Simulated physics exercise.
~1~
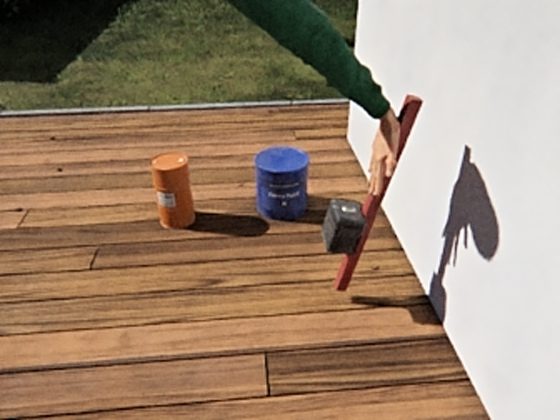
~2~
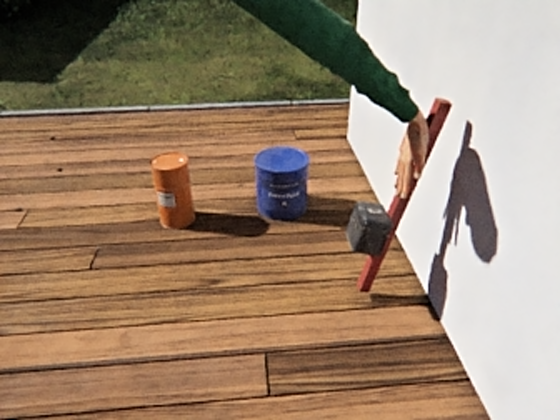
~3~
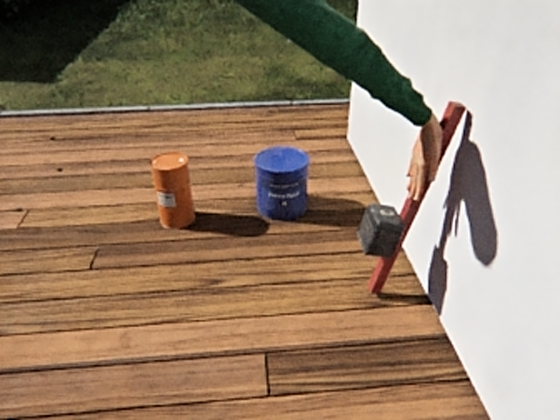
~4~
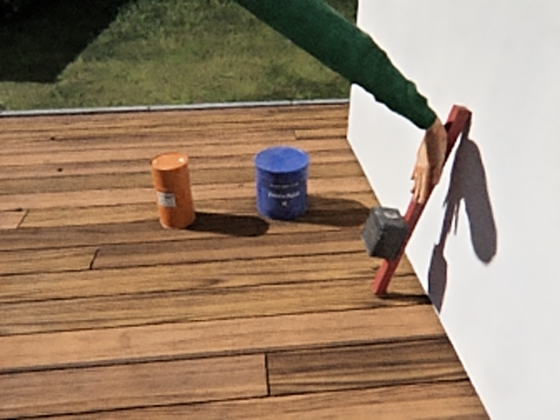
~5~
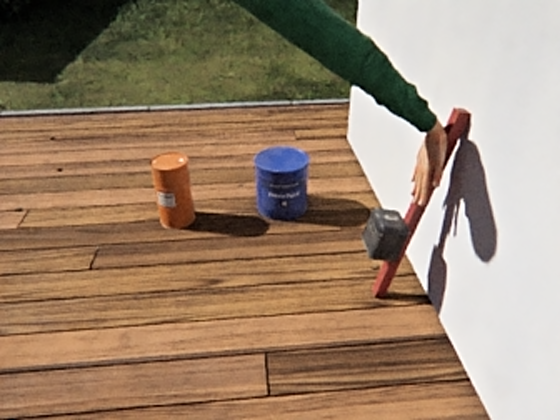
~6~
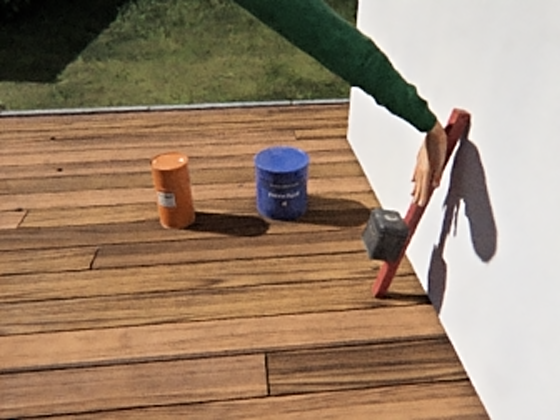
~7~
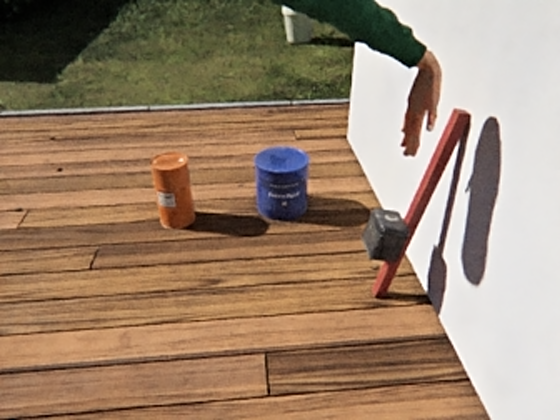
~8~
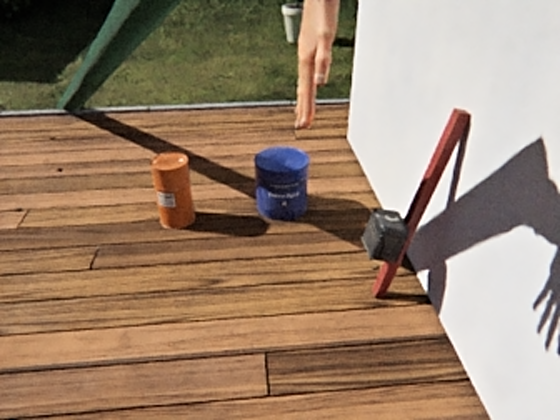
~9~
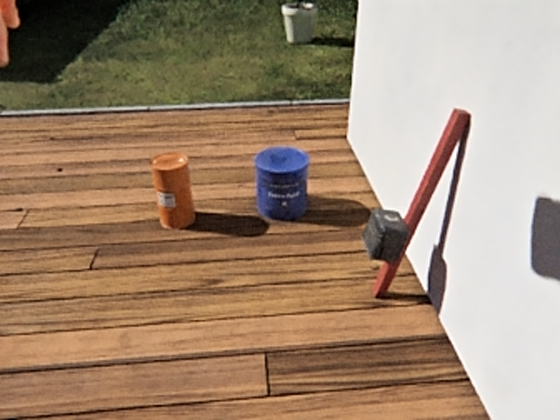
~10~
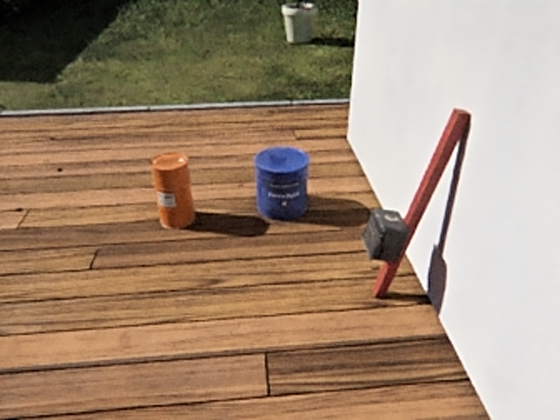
Hand leaning a red pole with a dark block attached against a white wall, then letting go and withdrawing, the pole staying up.
